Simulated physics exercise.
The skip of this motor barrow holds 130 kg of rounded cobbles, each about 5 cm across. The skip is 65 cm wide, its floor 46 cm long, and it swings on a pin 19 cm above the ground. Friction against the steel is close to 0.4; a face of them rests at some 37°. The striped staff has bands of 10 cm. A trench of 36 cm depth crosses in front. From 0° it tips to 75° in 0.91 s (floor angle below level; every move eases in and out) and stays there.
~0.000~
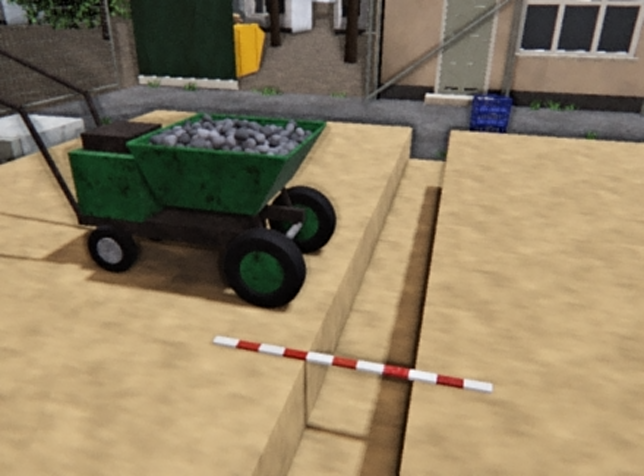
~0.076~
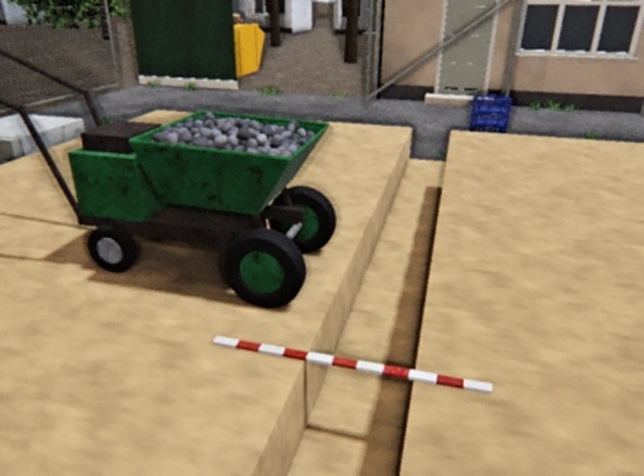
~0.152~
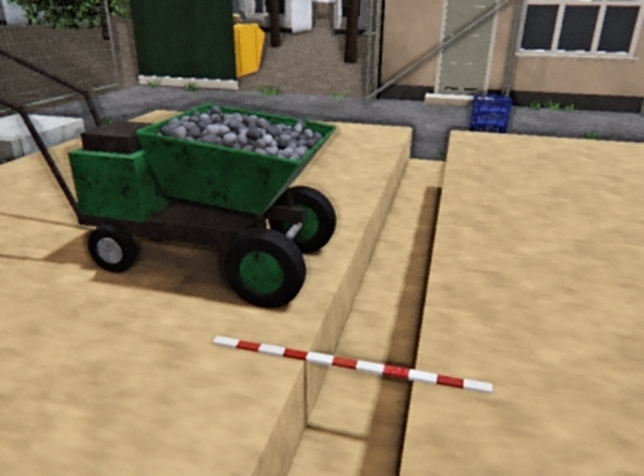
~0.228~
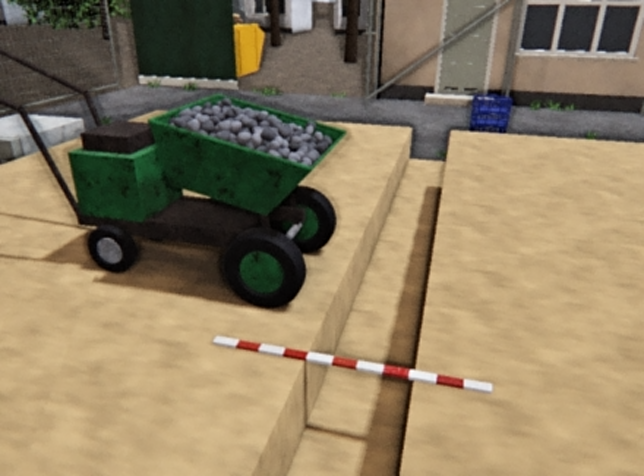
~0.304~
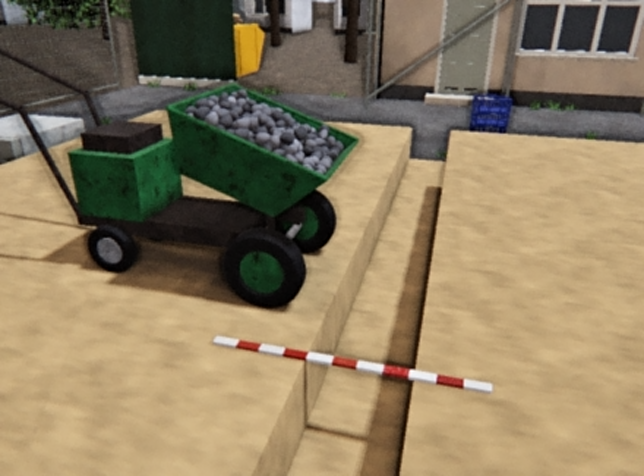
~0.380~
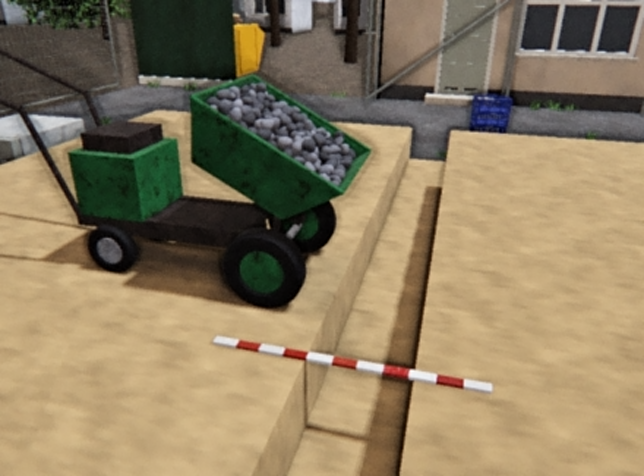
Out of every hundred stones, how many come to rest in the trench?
Some 50 per cent of it.
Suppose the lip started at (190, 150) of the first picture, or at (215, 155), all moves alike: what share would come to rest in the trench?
About 90 and 100 per cent.
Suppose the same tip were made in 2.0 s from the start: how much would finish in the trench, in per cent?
It would be near 65 per cent.
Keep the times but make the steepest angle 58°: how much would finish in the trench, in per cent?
In that case some 25 per cent.
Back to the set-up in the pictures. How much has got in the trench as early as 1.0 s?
About 15 per cent by then.
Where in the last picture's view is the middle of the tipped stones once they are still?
Near (419, 322).
After 0.7 s the floor is at 63°; 100 % in the skip; the foremost stones are at (401, 228).
After 1.0 s the floor is at 75°; 55 % in the skip, 13 % in the trench, 31 % past the trench; the foremost stones are at (508, 311).
After 1.4 s the floor is at 75°; 24 % in the skip, 26 % in the trench, 50 % past the trench; the foremost stones are past the picture's edge.
After 3.3 s the floor is at 75°; 0 % in the skip, 50 % in the trench, 50 % past the trench; the foremost stones are past the picture's edge.
